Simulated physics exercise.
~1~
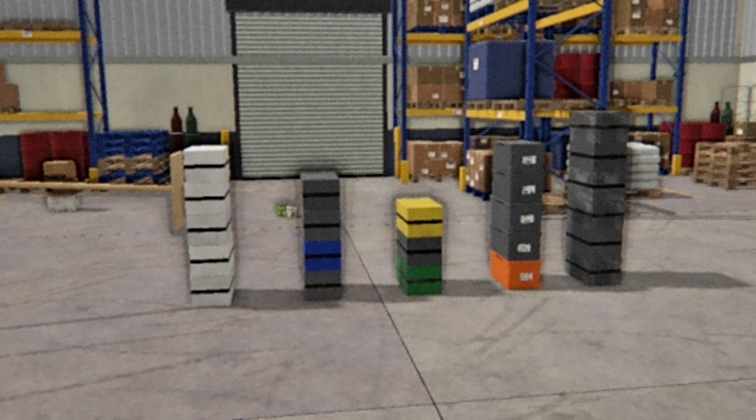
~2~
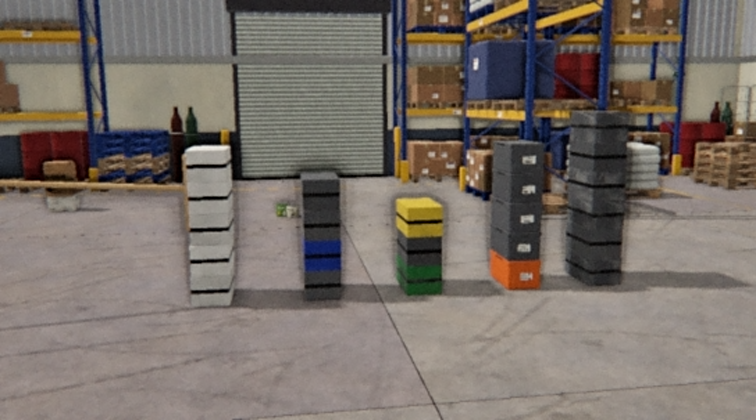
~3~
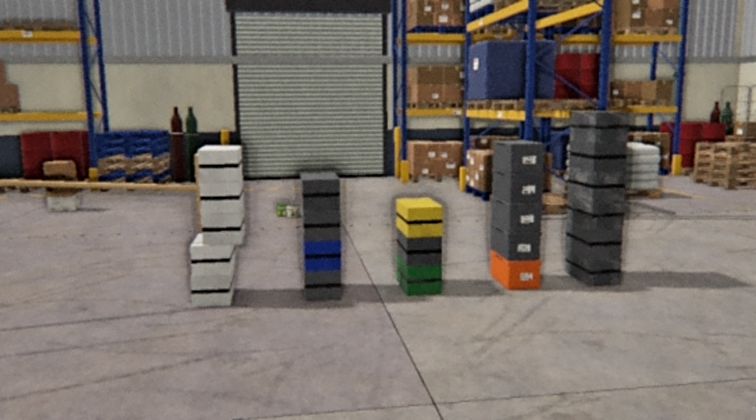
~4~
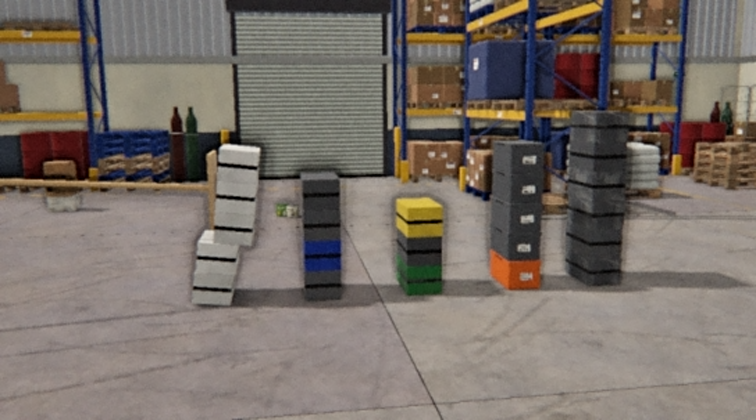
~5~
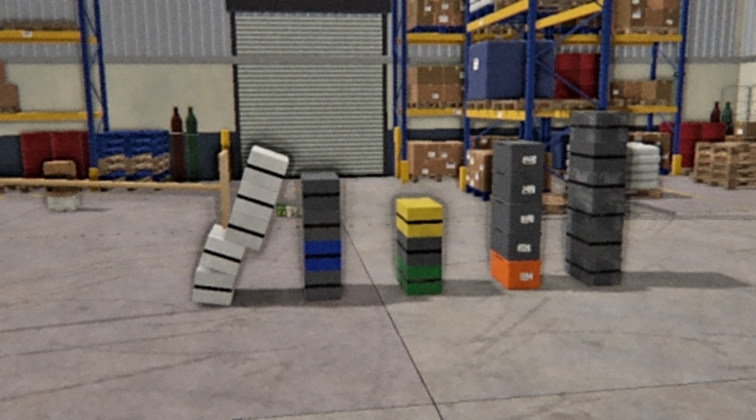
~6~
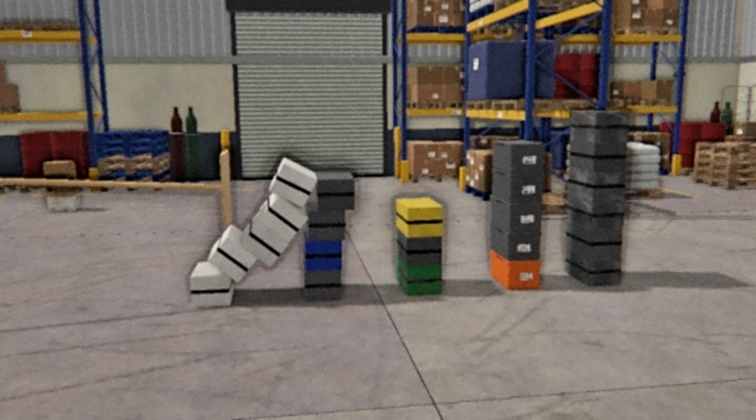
A pale stack of totes is pushed rightward by a board and leans into the dark stack beside it.
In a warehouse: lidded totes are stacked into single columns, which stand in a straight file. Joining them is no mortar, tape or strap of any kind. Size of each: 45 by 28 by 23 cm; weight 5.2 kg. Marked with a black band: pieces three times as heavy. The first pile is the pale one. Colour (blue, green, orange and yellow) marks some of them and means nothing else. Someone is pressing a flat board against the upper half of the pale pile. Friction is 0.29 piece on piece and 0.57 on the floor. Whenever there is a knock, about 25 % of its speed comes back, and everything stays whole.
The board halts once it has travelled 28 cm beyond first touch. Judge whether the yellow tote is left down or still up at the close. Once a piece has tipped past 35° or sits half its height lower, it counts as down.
At the close the yellow tote is down.
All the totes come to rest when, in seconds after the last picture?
Around 2.0 s.
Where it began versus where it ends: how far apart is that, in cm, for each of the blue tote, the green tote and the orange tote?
Blue 60, green 0, orange 0.
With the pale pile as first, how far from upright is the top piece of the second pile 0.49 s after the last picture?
30°.
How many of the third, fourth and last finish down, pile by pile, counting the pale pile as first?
Pieces by pile: Third 2, fourth 0, last 0.
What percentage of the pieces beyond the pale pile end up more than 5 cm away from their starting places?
I make it 40 per cent.
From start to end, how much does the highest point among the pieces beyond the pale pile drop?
I'd put it at around 0 cm.
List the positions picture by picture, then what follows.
In the first frame (we follow the side turned to the camera), board (173, 183) 7 cm short; yellow tote (425, 222); orange tote (525, 276); green tote (425, 281); no other piece has moved.
Board (185, 183) 17 mm in; yellow tote (425, 222), in the second frame.
Board (198, 183) 10 cm in; yellow tote (425, 222), in the third frame.
Board (210, 182) 19 cm in, top of the pale pile leaning 7°; yellow tote (425, 222); no other piece has moved, in the fourth frame.
Board (222, 182) 27 cm in, top of the pale pile leaning 20°; yellow tote (425, 222); no other piece has moved, in the fifth frame.
Board (223, 182) 28 cm in, stopped, top of the pale pile leaning 28°; yellow tote (425, 222); blue tote (324, 256); orange tote (525, 276); 2 stirred so far, in the sixth frame.
Then, 0.17 s on from the sixth picture, 4 of the pale pile down; none of the 18 other totes down, 4 disturbed; yellow tote unmoved; blue tote tipped 3°.
Then, 0.49 s on from the sixth picture, 4 of the pale pile down; none of the 18 other totes down, 5 disturbed; yellow tote displaced 8 cm; blue tote tipped 33°.
Then, 1.09 s on from the sixth picture, 4 of the pale pile down; 6 of the 18 other totes down; yellow tote on its side; blue tote tipped 63°, 17 cm lower.
Finally, 4 of the pale pile down; 6 of the 18 other totes down; yellow tote on its side; blue tote on its side; orange tote displaced 47 mm. Seen by the last camera, middles, yellow tote near (488, 267), blue tote near (388, 272).
